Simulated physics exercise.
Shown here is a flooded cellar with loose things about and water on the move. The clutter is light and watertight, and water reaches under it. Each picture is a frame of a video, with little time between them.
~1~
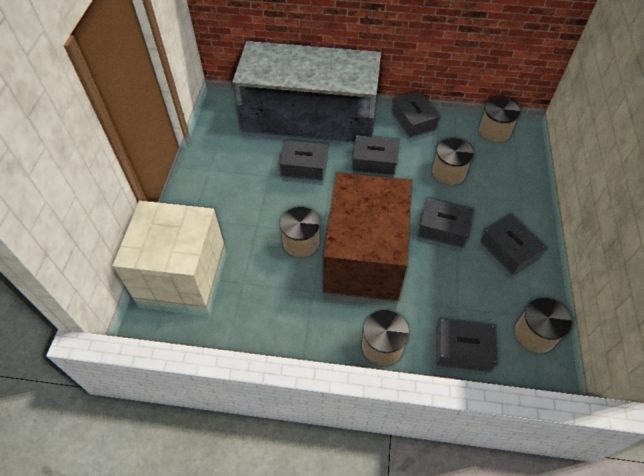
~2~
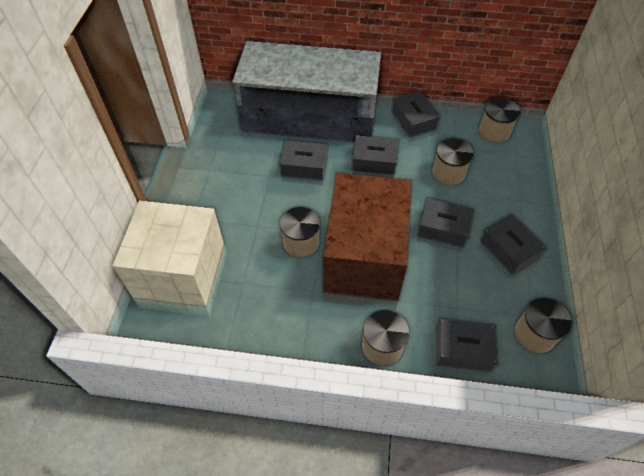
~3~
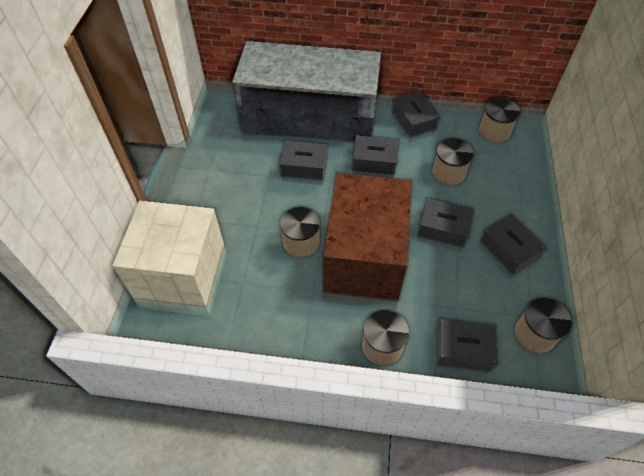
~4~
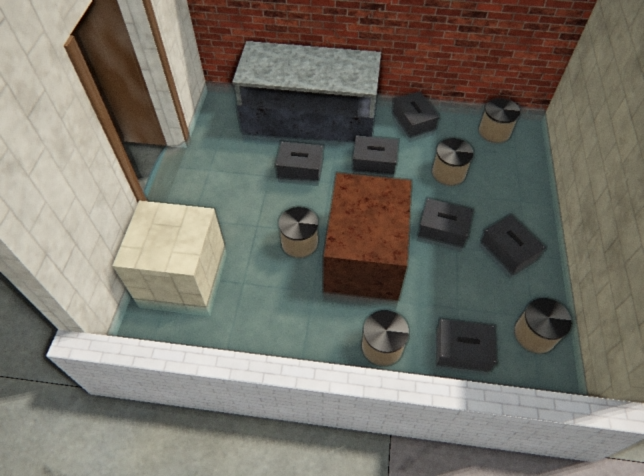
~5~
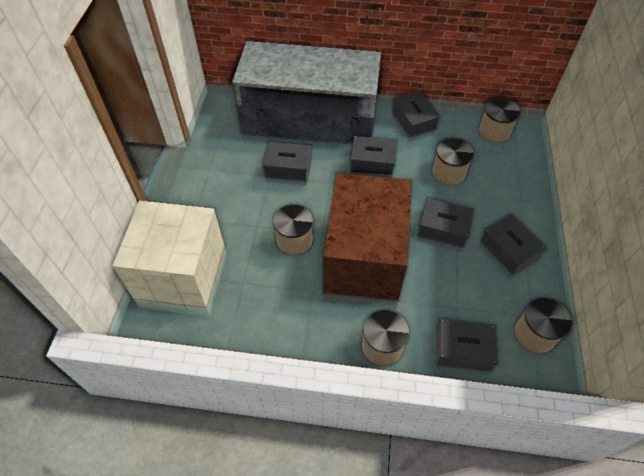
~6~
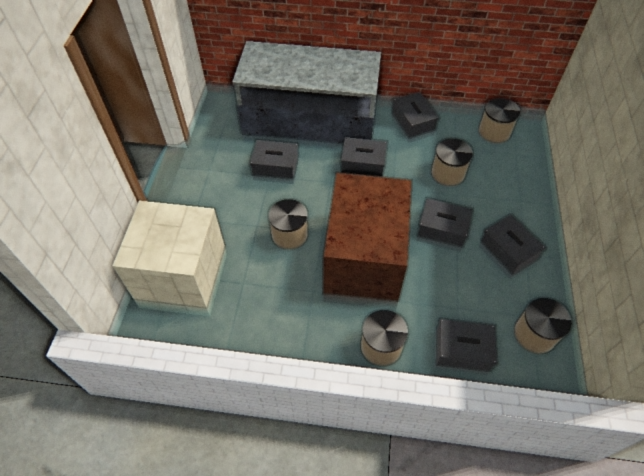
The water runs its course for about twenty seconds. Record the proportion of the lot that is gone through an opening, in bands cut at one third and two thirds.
Proportion: One third to two thirds.
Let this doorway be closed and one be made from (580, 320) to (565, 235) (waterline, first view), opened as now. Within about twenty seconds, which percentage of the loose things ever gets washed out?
I'd put it near 70 percent.
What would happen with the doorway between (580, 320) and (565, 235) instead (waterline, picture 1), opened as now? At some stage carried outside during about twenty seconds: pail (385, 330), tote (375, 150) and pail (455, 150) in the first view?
Per object, as asked: Flushed / flushed / flushed.
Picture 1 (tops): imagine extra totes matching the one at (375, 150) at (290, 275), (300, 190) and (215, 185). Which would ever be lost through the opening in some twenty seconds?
Copy one leaves the room, copy two leaves the room, copy three leaves the room.
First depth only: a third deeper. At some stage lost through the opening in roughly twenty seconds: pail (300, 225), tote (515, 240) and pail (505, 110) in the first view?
Okay, in order that's ends up outside, held inside, held inside.
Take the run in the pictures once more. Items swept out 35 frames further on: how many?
Tally: 5.
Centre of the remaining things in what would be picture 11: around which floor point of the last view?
I'd put it roughly at (371, 221).
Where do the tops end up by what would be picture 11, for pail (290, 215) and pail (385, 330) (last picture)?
My guess is around (230, 184) and around (325, 321).
A moment on, 0 of 11 are out; 10 afloat.
Next, 3 of 11 are out; 8 afloat.
Later, 5 of 11 are out; 2 afloat.
In the end, 5 of 11 are out; 2 afloat.
